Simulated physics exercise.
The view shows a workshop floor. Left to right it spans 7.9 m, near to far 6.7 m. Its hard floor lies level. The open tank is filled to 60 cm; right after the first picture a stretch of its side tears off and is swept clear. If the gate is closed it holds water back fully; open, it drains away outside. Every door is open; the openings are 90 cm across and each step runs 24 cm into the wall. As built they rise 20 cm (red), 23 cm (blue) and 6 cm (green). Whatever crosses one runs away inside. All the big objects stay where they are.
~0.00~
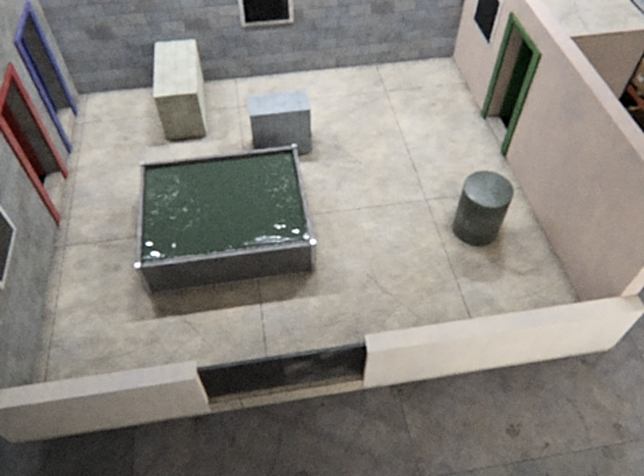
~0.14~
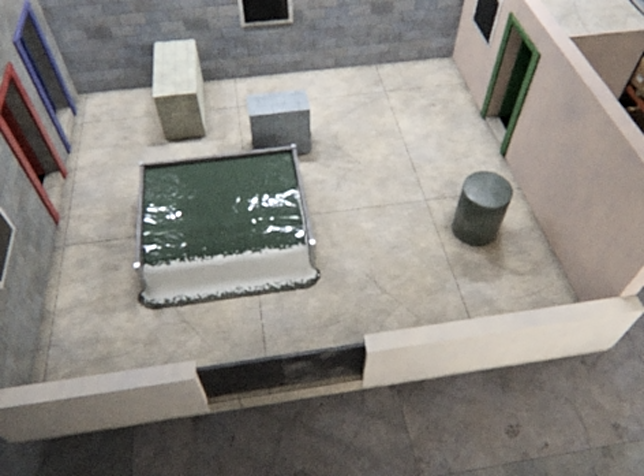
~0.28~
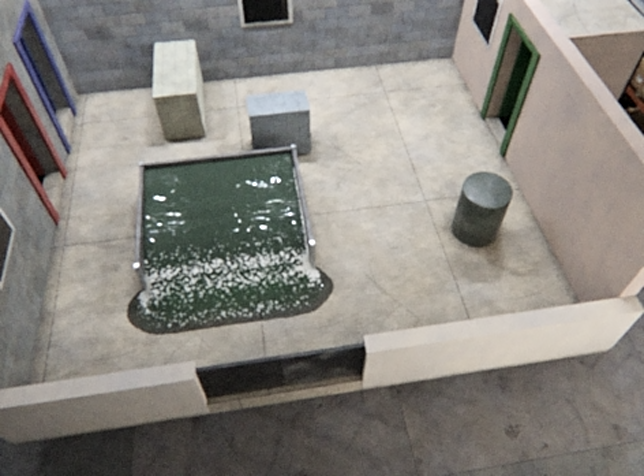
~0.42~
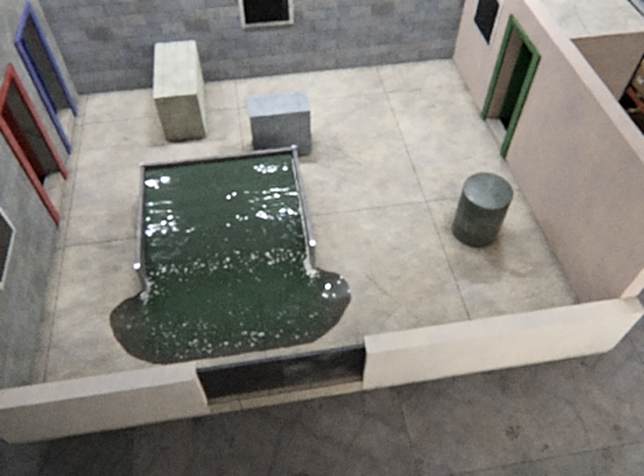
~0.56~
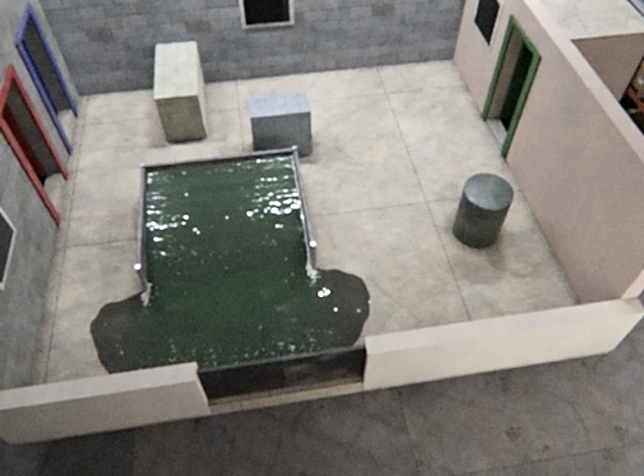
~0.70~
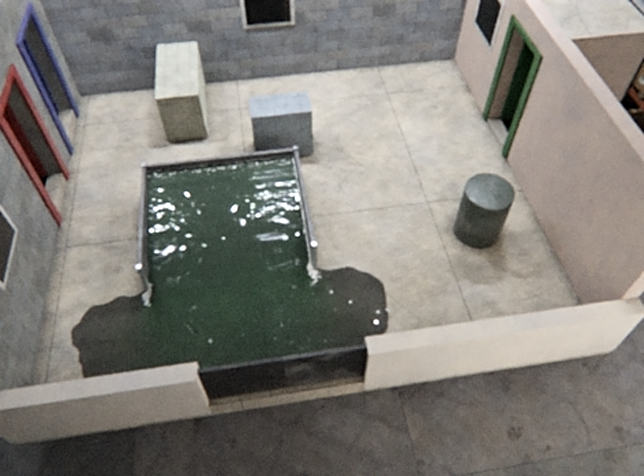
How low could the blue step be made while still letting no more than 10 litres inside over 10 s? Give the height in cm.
Close to 12 cm is just enough.
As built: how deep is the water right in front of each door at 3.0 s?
In cm: Red 4, blue 0, green 0.
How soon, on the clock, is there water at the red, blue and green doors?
Red 2.8 s, blue 3.6 s, green 3.8 s.
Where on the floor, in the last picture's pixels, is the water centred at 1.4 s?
Near (233, 282).
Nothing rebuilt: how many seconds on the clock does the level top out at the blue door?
Near 7.0 s.
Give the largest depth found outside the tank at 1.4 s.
Roughly 45 cm.
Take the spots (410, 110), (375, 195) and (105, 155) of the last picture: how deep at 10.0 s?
About 5, 3 and 9 cm.
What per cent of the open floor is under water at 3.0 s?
About 40 per cent.
After 1.4 s water covers 15 % of the floor, deepest (45 cm) near (249, 382); it has not reached the blue door.
After 3.0 s water covers 40 % of the floor, deepest (36 cm) near (28, 416); it has not reached the blue door.
After 10.0 s water covers 100 % of the floor, deepest (11 cm) near (300, 160); 10 cm at the blue door, 0 litres in over its 23 cm step.
At the blue door as built, the water arrived by 3.6 s and peaked near 16 cm at 7.0 s.
Run again over the same 10 s with other heights there, 14 litres in over 11 cm, 2 litres over 14.5 cm. The limit of 10 litres is kept from about 12 cm up.
